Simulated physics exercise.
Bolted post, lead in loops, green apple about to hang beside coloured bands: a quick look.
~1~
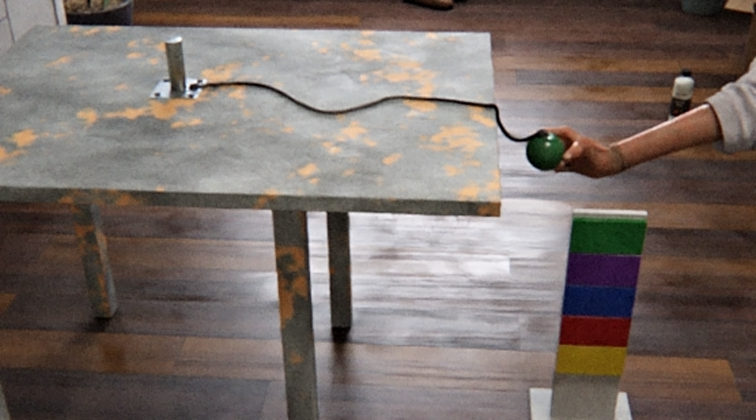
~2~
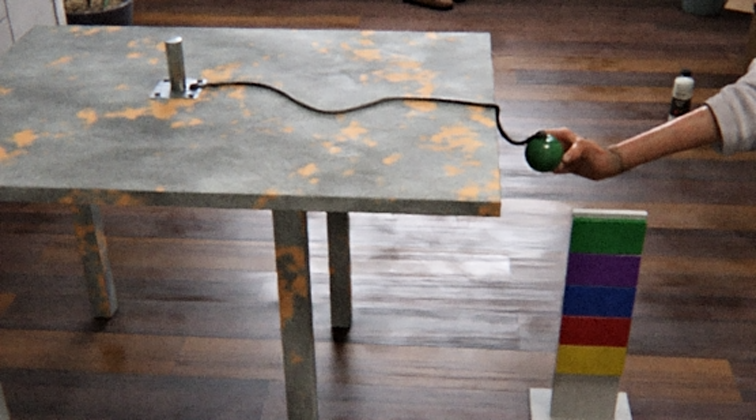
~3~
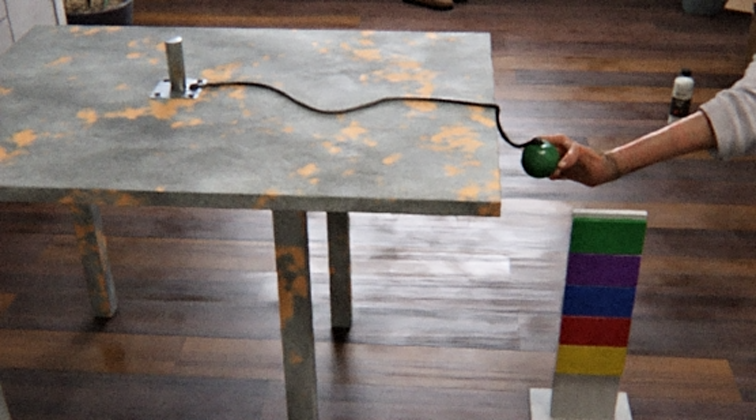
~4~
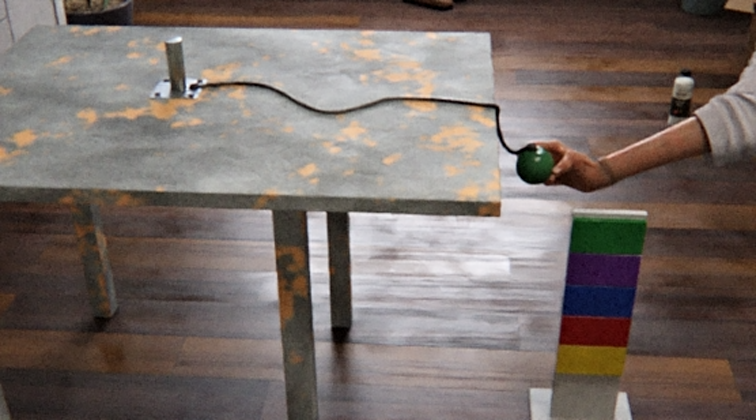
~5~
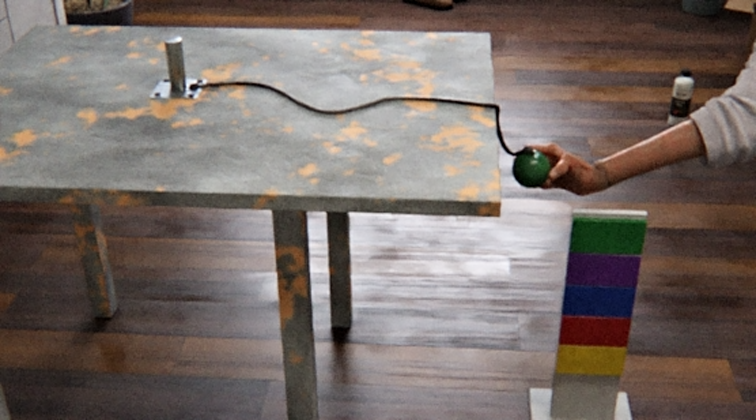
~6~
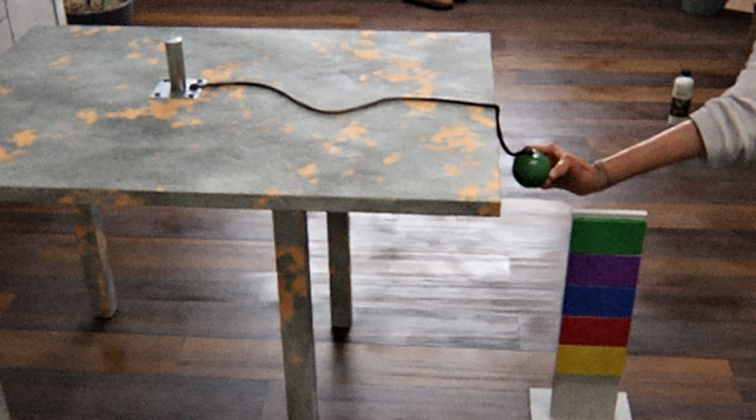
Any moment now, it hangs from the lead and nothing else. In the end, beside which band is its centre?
Beside green.
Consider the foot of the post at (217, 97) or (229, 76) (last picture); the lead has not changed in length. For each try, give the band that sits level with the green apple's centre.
Try one - purple; try two - purple.
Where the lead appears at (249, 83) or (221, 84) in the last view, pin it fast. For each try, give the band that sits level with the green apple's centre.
Going through them one at a time, the answers are green; green.
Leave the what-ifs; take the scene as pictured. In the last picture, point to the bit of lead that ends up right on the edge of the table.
Spot: Approx. (461, 102).
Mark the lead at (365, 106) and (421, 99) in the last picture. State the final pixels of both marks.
End: (396, 105) and then (458, 109).
A little later, apple near (476, 224); level with green.
Next, apple near (510, 231); level with green.
When it is over, apple near (485, 231); level with green. At green.
